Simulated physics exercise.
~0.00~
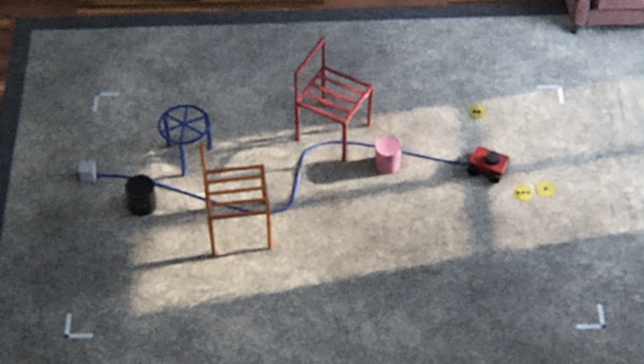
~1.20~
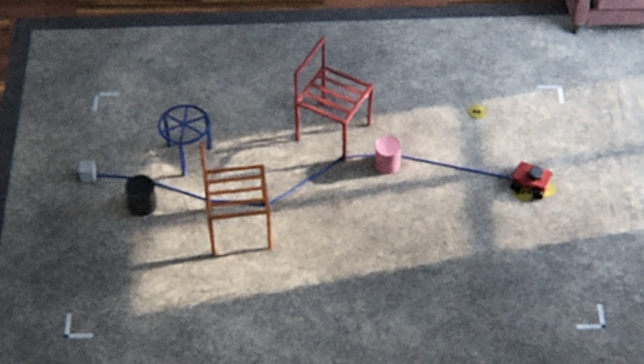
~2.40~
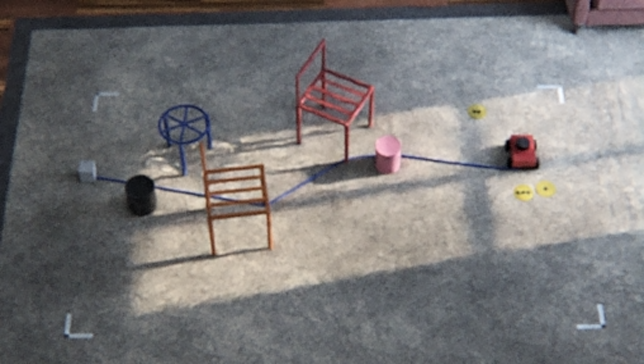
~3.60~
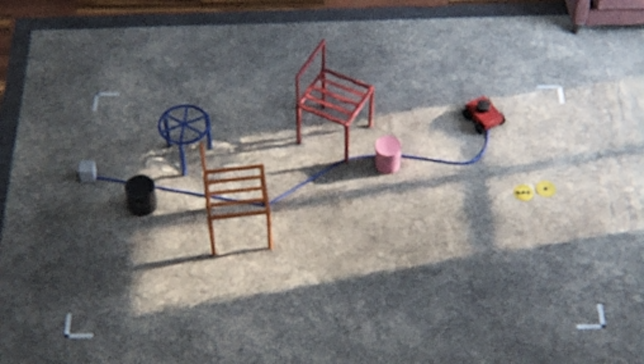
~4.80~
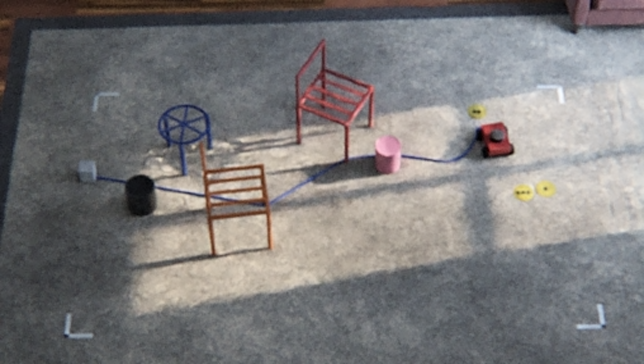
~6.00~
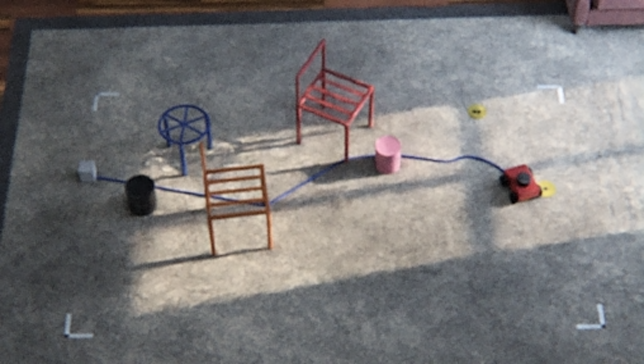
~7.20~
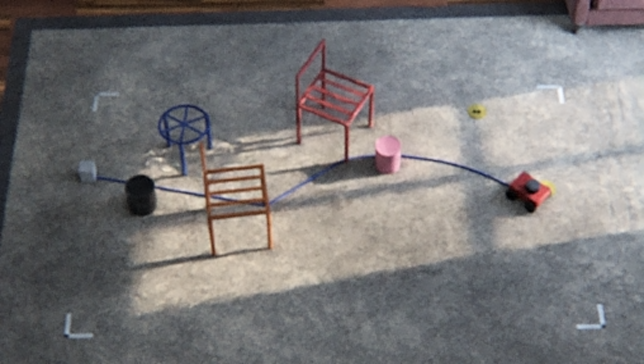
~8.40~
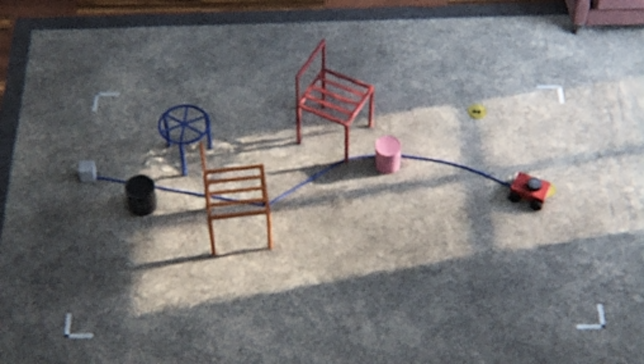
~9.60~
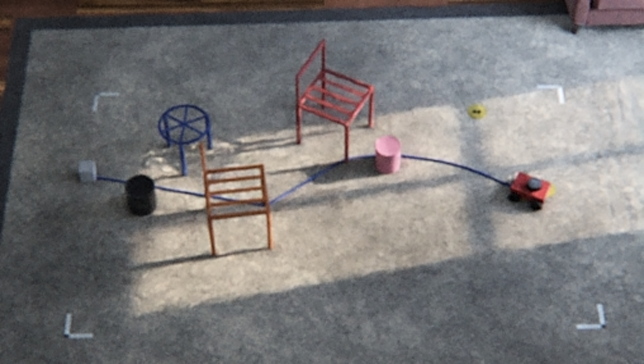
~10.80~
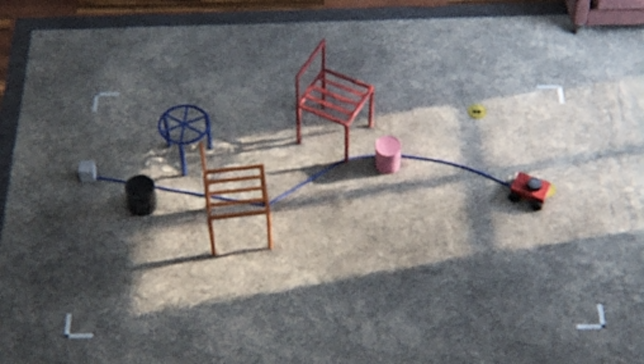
On a grey living-room carpet marked with tape corners, a small red cart trails a blue lead that winds back past a pink bucket, a red chair, an orange chair and a black bucket to a pale block at left, with a blue stool nearby. The cart moves right, and the lead pulls straighter against a leg of the red chair. It then heads up and swings left past the single yellow mark. Turning back, it drives down and to the right, drawing the lead into a gentle curve. It stops by the lower yellow marks, with the furniture and buckets still standing virtually where they began.
